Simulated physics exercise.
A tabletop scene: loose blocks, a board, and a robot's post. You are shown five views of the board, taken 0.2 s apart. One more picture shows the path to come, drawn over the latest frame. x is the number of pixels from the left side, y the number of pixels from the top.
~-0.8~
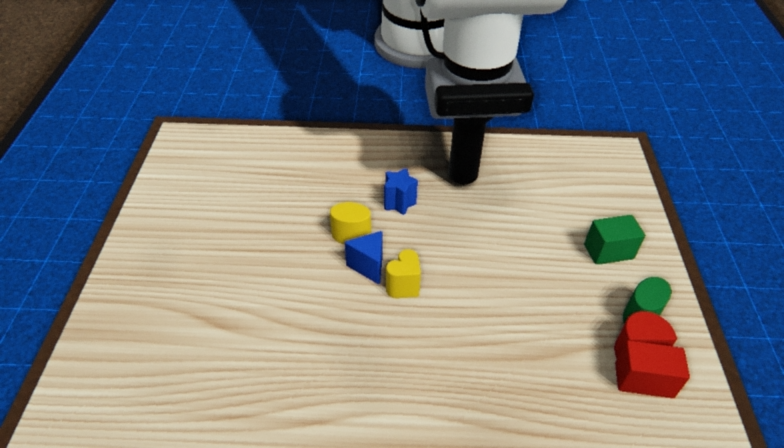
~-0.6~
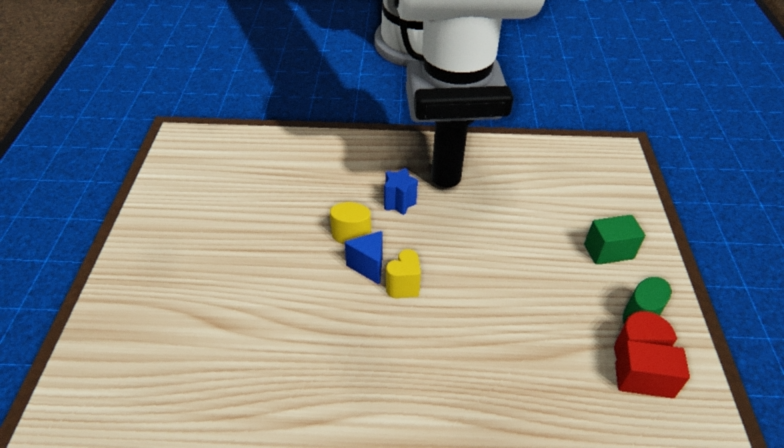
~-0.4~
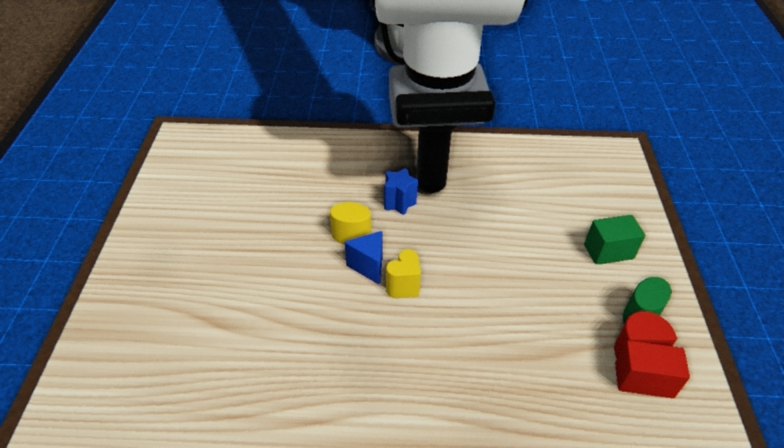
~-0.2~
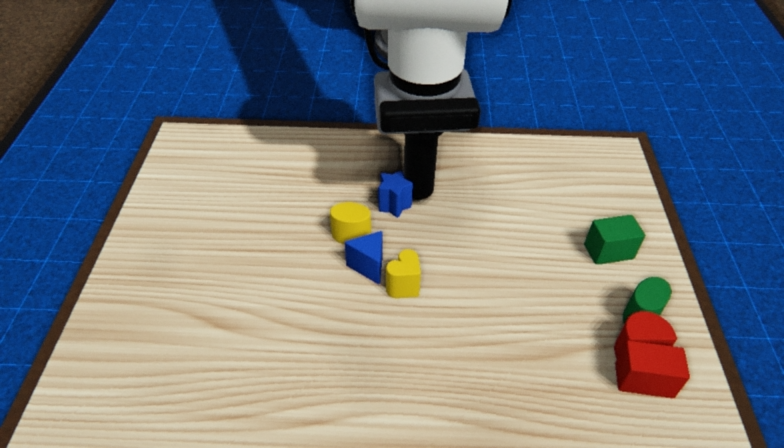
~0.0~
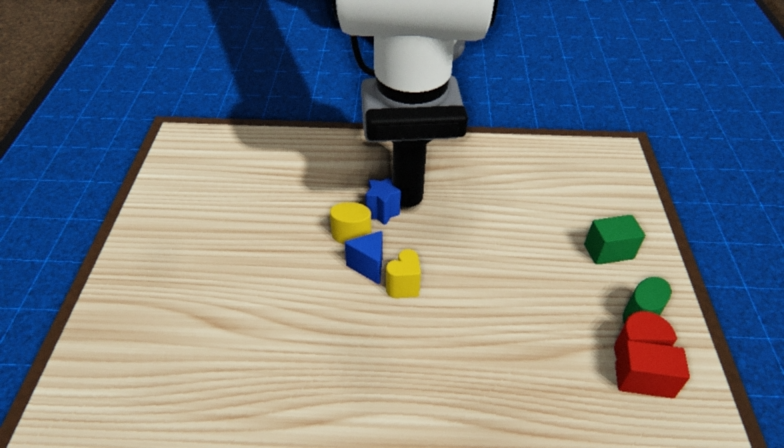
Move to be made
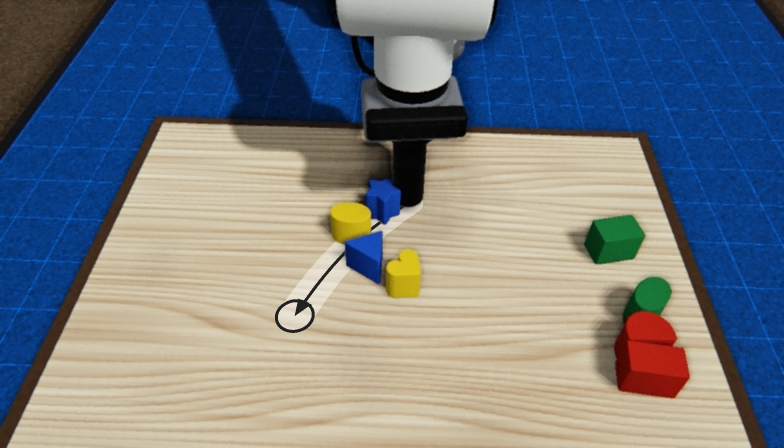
A robot's black post moves left and pushes the blue star toward the yellow oval.
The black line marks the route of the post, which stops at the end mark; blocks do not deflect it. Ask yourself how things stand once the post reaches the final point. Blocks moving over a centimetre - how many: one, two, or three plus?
Of all the blocks, two travel more than a centimetre.
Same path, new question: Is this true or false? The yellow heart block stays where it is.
True
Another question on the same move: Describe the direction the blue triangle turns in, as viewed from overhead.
Viewed from the top, it goes anticlockwise.
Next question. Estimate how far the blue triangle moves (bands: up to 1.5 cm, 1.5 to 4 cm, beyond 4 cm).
Short, under 1.5 cm.
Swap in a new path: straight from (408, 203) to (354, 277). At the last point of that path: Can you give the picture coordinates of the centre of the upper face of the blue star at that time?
At roughly (339, 226).
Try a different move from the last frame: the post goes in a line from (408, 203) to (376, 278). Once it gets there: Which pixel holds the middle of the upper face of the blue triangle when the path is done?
Close to (342, 266).
Path on the board, from (408, 203) over (348, 250) to (295, 316).
The first path, step by step. One third of the way, post at (366, 227); yellow oval at (313, 231); blue star at (336, 216).
Two thirds of the way, post at (328, 264); yellow oval at (265, 248), turned 45° clockwise; blue triangle at (368, 247), turned 25° anticlockwise; blue star at (295, 242), turned 40° clockwise.
At the end, post at (294, 310); yellow oval at (253, 248), turned 65° clockwise; blue triangle at (368, 247), turned 25° anticlockwise; blue star at (285, 253), turned 70° clockwise; yellow heart block in place.
